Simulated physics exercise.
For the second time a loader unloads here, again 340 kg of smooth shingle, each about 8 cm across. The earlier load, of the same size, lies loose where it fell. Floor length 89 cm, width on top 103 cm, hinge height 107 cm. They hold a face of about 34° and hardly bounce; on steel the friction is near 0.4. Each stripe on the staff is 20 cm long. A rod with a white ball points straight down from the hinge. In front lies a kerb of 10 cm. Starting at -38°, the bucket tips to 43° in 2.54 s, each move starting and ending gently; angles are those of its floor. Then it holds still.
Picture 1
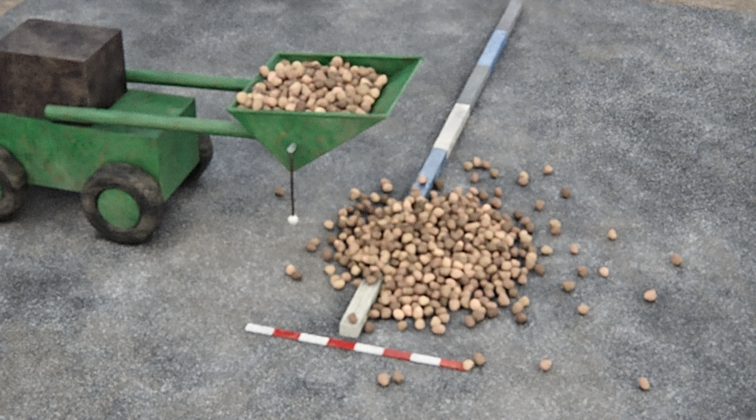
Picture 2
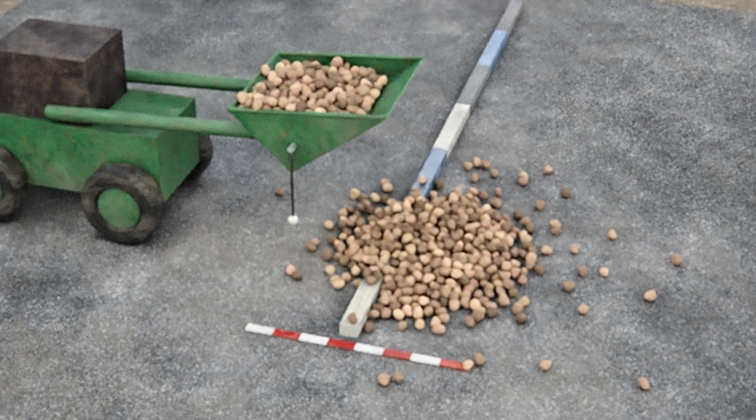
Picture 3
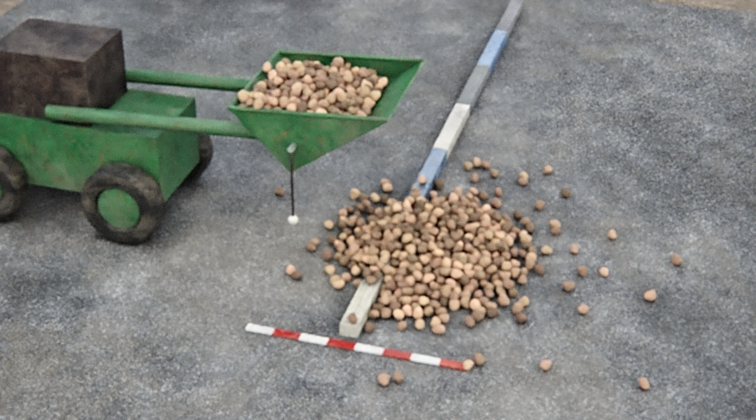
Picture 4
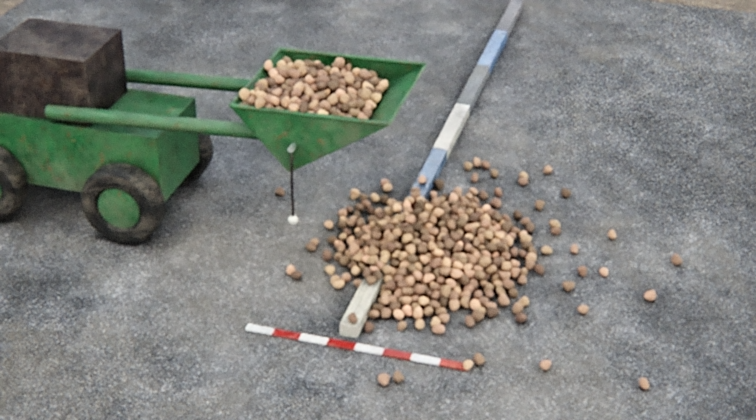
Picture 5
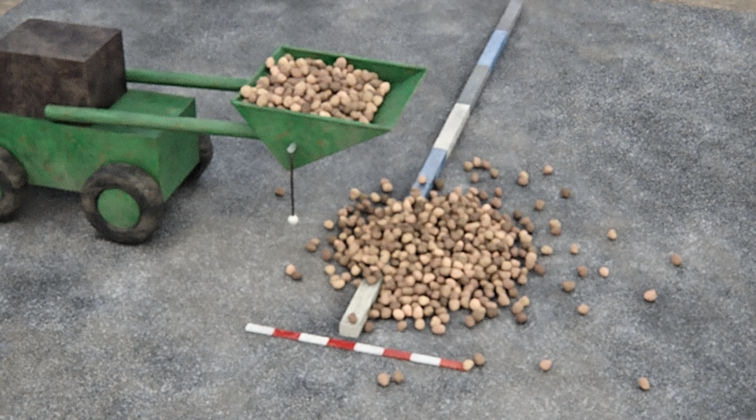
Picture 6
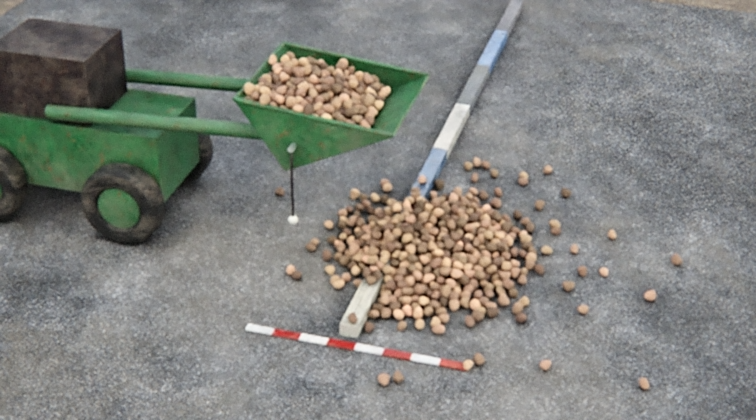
A green toy-like loader with a dark block on top stands at the left on speckled grey ground, seen from above at a slant. Its bucket holds brown pebbles, while more lie heaped over a pale kerb at centre right, near a blue-and-white bar and a red-and-white staff. The bucket slowly tilts, its right lip lowering slightly, while the heap and camera stay still.
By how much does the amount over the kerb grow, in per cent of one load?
Some 74 per cent is added.
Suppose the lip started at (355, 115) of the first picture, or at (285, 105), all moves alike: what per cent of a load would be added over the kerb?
Near 40 per cent from the first place, 0 from the second.
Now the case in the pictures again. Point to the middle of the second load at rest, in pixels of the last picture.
Near (427, 237).
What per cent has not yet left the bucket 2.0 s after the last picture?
It holds some 0 per cent.
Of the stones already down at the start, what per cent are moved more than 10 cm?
About 20 per cent.
Then, 1.3 s after the last picture the floor is at 30°; in per cent of one load, 81 in the bucket, 28 on this side of the kerb, 91 over the kerb; the foremost stones are at (615, 287).
Then, 2.0 s after the last picture the floor is at 43°; in per cent of one load, 1 in the bucket, 49 on this side of the kerb, 149 over the kerb; the foremost stones are at (615, 287).
Then, 2.4 s after the last picture the floor is at 43°; in per cent of one load, 0 in the bucket, 47 on this side of the kerb, 153 over the kerb; the foremost stones are at (618, 277).
Then, 5.0 s after the last picture the floor is at 43°; in per cent of one load, 0 in the bucket, 48 on this side of the kerb, 152 over the kerb; the foremost stones are at (618, 277). Net gain over the kerb, 74.
